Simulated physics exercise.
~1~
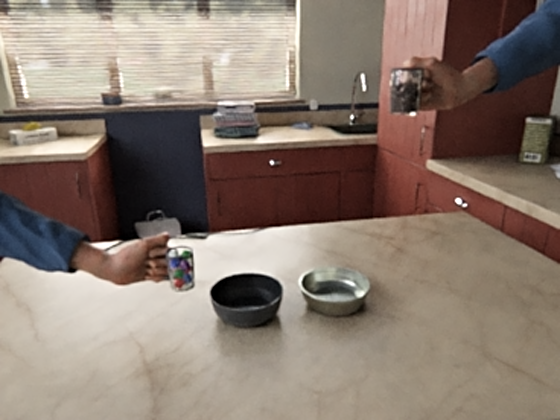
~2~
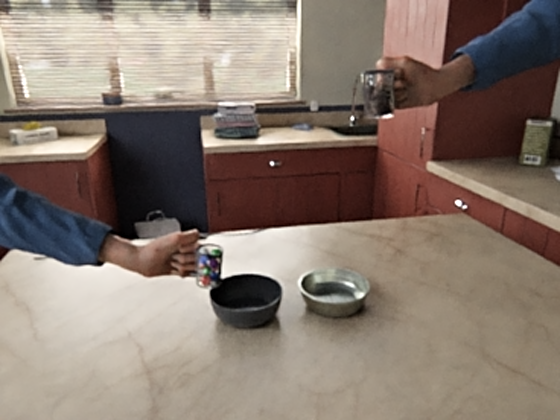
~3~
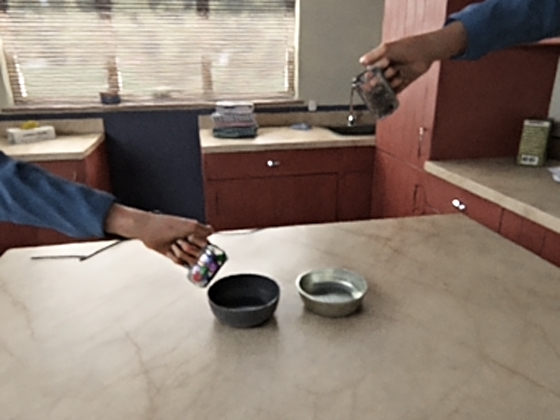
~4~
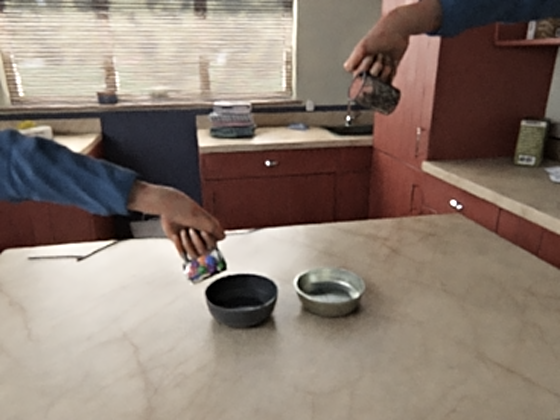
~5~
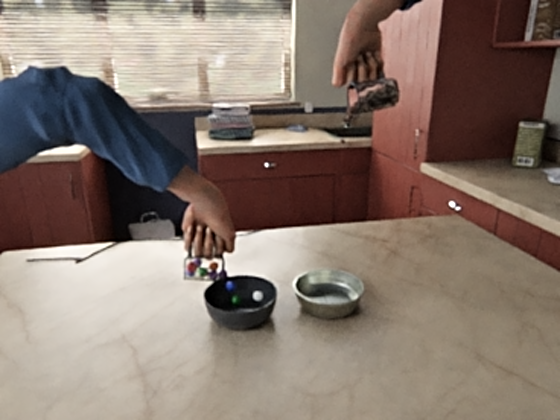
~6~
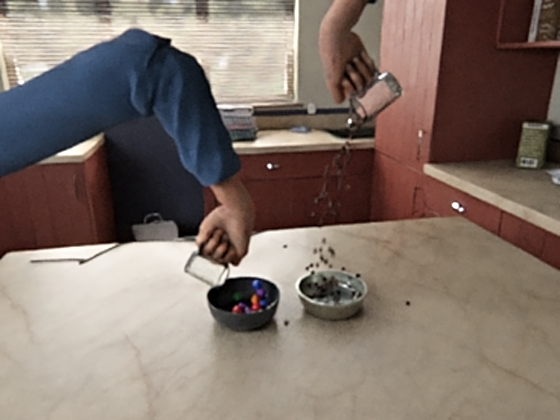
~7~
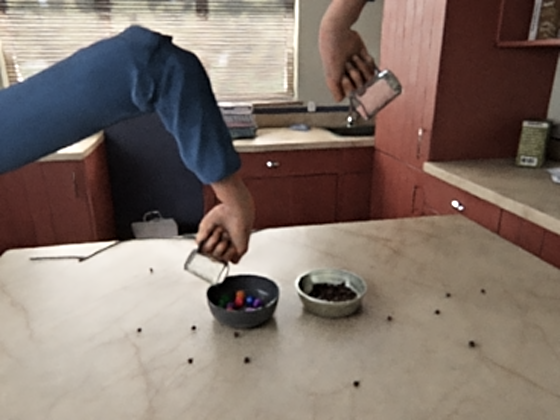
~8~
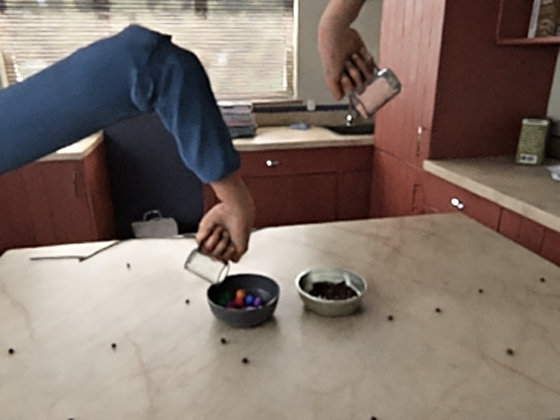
Two hands tipping clear cups over dishes, colourful pieces all landing in the left, some dark bits scattering from the right.
